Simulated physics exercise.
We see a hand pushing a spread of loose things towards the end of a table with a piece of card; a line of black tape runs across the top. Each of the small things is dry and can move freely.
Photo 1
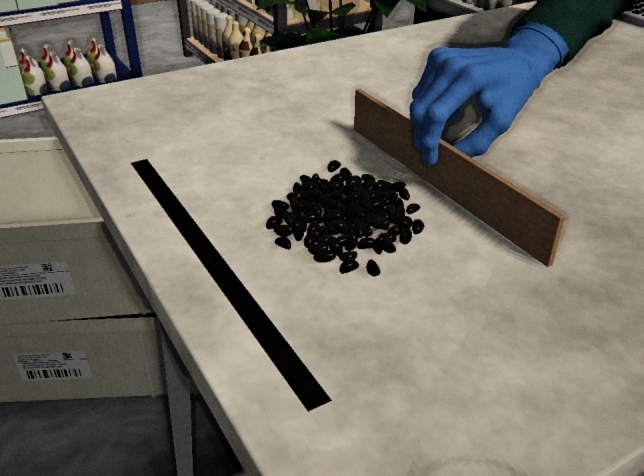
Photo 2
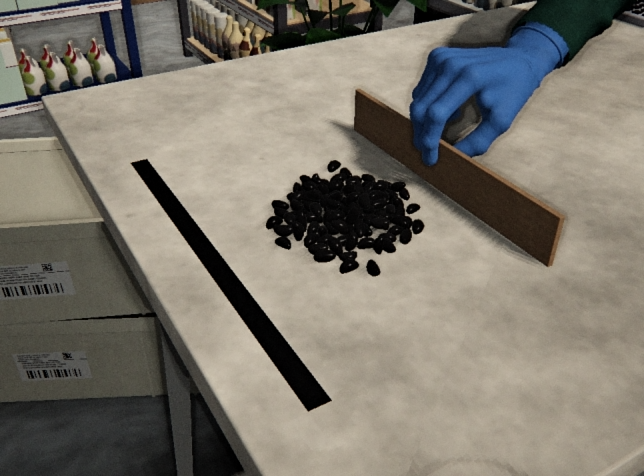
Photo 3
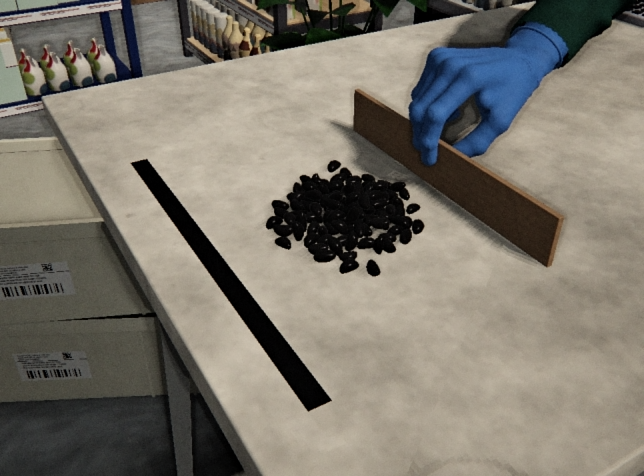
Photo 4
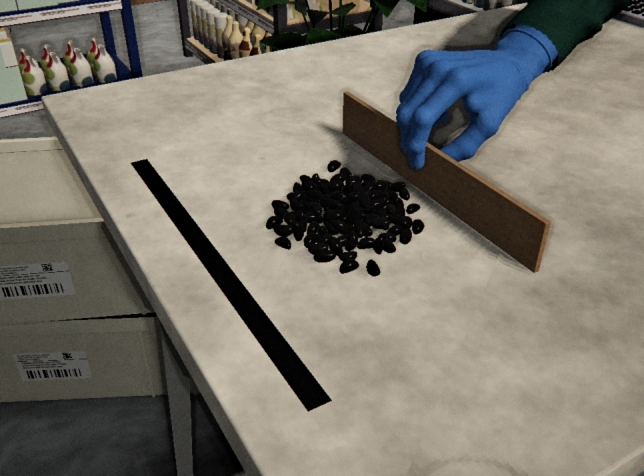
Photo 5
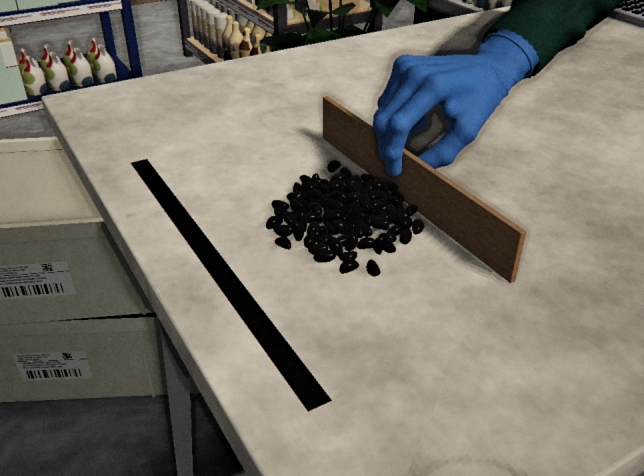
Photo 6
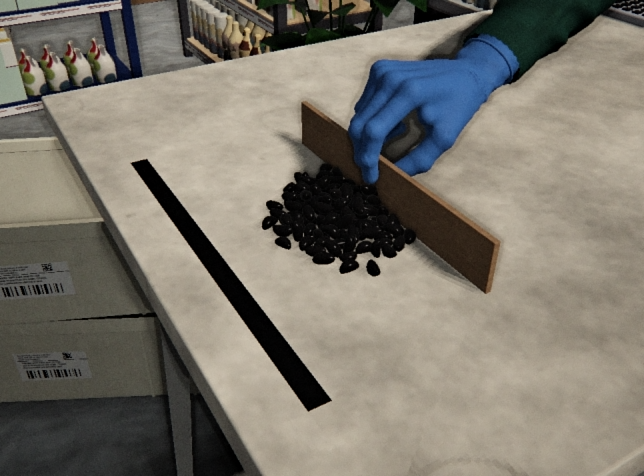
The video shows a blue-gloved hand holding a brown board upright on a pale tabletop, first still, then sliding it left into a heap of black beans and nudging some slightly toward a strip of black tape.
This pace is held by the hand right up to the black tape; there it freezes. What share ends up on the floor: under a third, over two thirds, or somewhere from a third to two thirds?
Looks like at least a third but no more than two thirds of it tips over the edge.
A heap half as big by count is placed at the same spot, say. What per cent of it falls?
Estimate: Around 40 %.
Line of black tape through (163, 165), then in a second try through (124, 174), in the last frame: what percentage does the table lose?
Near 30 % and 80 %.
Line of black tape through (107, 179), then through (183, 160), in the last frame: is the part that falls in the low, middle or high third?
For the first place it's above two thirds, and for the second it's less than a third.
Soon, piece of card still moving, near (291, 186); heap all on the table, its front near (186, 253).
A while on, piece of card stopped at the black tape; heap about a third over the edge.
Towards the end, piece of card stopped at the black tape; heap about half over the edge.
Finally, piece of card stopped at the black tape; heap about half over the edge.
